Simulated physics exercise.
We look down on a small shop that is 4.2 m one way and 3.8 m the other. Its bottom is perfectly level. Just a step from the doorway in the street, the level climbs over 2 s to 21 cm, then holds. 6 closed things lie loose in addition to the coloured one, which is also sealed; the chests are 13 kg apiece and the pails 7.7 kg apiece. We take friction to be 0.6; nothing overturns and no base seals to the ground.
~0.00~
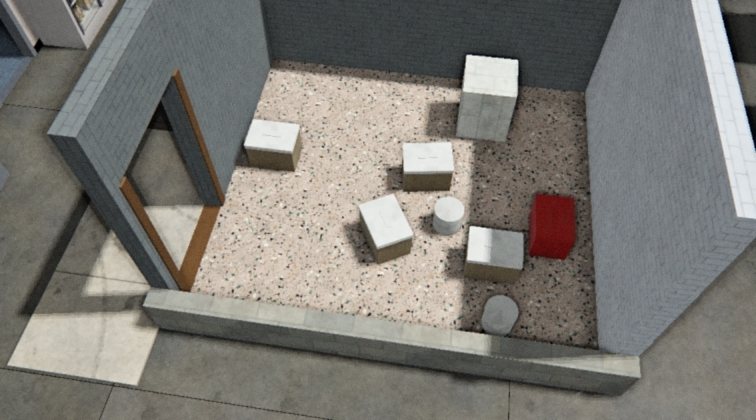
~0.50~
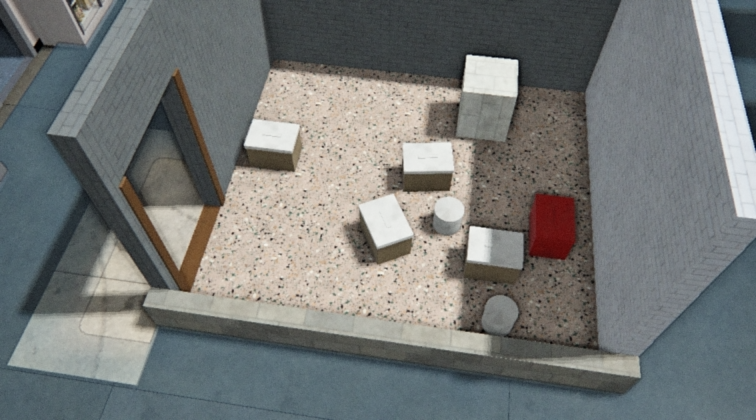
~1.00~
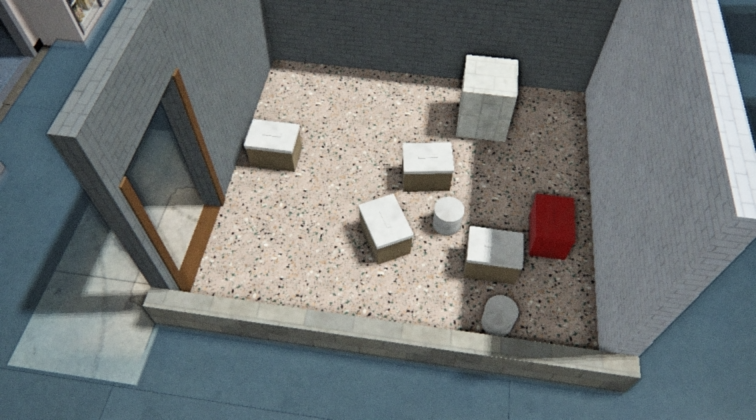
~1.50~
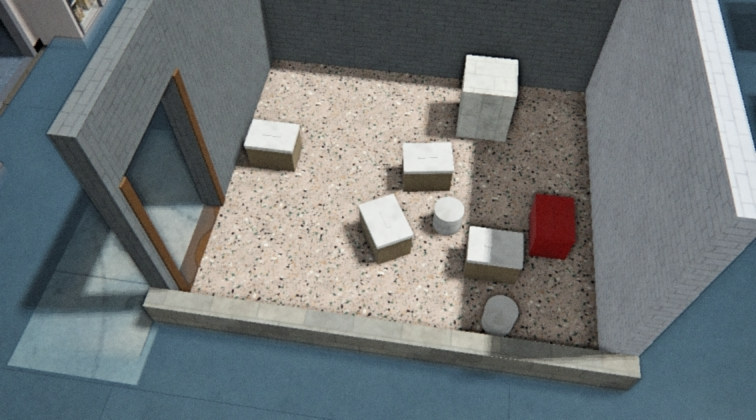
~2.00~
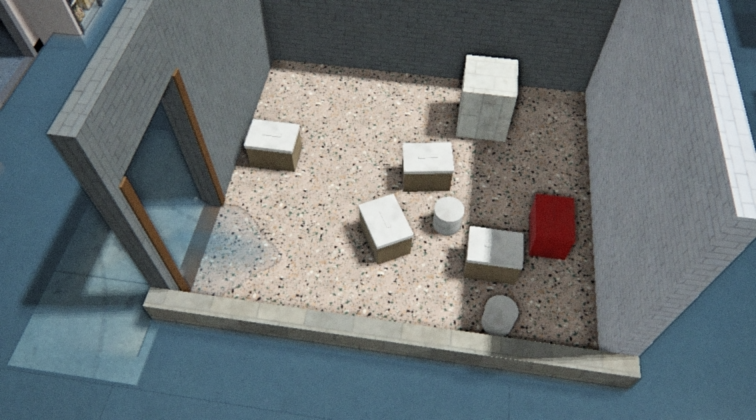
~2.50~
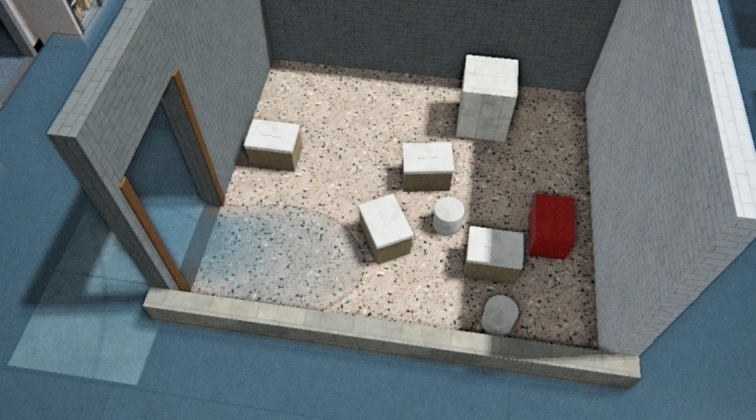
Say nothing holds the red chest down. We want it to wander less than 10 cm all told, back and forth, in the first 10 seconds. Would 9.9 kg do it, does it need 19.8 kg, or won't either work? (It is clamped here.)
Neither would work.
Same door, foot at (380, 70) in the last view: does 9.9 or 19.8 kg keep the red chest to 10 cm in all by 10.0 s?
Then no option works.
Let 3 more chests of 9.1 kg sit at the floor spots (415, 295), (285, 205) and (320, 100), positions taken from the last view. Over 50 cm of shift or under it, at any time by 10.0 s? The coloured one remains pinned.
In that order: Beyond it, beyond it, within it.
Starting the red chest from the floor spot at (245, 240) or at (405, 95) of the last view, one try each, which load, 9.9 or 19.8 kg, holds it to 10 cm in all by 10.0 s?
Taking the two spots in turn, neither keeps it, then neither keeps it.
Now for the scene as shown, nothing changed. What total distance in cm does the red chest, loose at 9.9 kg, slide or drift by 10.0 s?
Roughly 200 cm.
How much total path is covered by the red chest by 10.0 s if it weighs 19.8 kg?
The distance adds up to about 150 cm.
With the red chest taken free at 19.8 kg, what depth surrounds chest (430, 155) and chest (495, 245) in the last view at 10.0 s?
About 10 and 12 cm.
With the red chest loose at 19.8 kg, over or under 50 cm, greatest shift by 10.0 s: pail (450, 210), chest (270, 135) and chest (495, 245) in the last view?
Exceeds it; falls short; exceeds it.
After 3.5 s the red chest would be 0 cm from its start with 9.9 kg and 0 cm from its start with 19.8 kg; 0 cm of water round it then.
After 4.5 s the red chest would be 0 cm from its start with 9.9 kg and 0 cm from its start with 19.8 kg; 1 cm of water round it then.
After 7.0 s the red chest would be 107 cm from its start with 9.9 kg and 53 cm from its start with 19.8 kg; 9 cm of water round it then.
After 10.0 s the red chest would be 200 cm from its start with 9.9 kg and 144 cm from its start with 19.8 kg; 13 cm of water round it then.
